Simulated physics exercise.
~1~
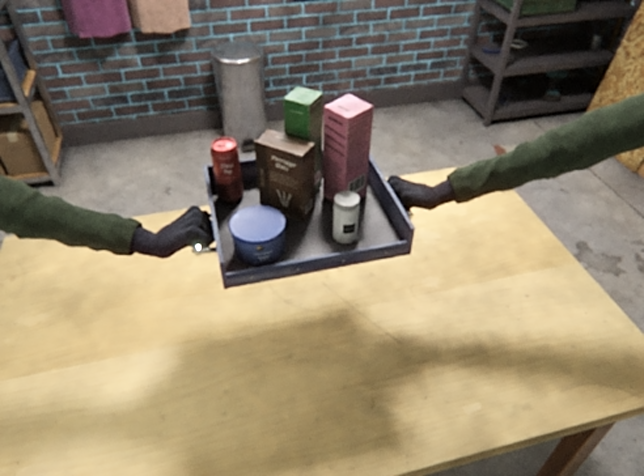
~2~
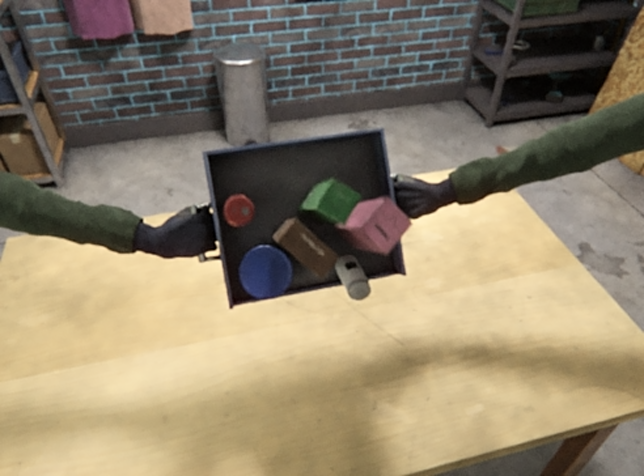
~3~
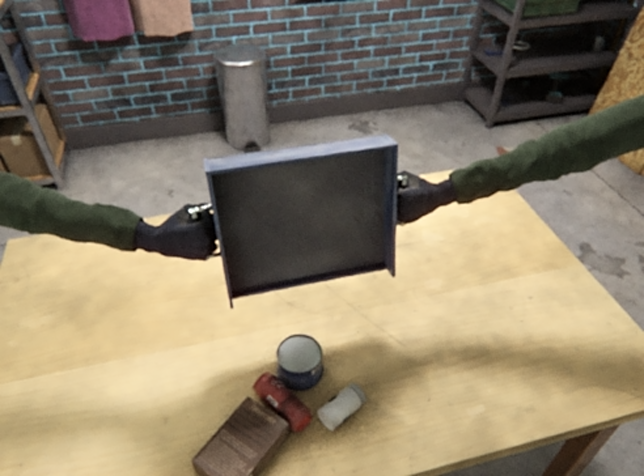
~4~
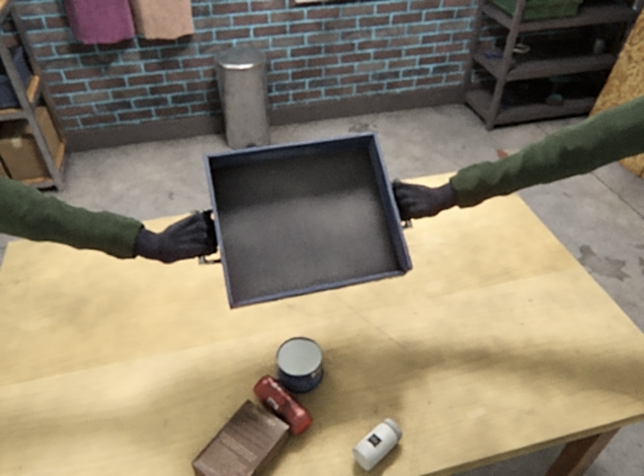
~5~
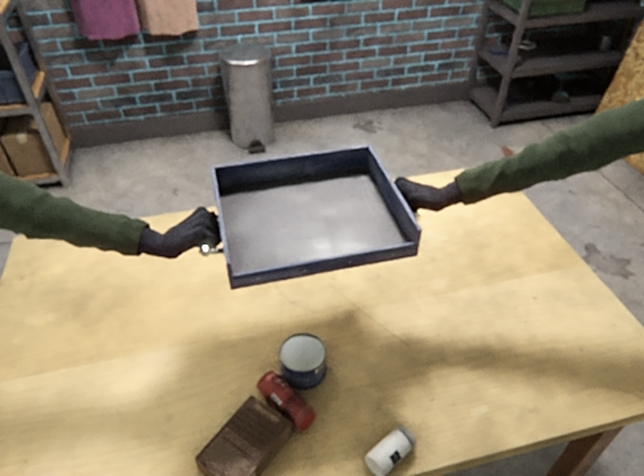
A shallow dark crate is held by two gloved hands in green sleeves above a pale wooden table, seen from slightly above in a workshop with a brick wall, metal bin and shelves. Inside stand a red can at left, a blue tub in front, a brown packet, a green carton, a tall pink carton and a white shaker at right. The hands tip the near side steeply down, and everything slides and topples out. The crate then swings back towards level, empty, while the shaker rolls rightward. The packet, can, tub and shaker rest on the table, the cartons out of sight.
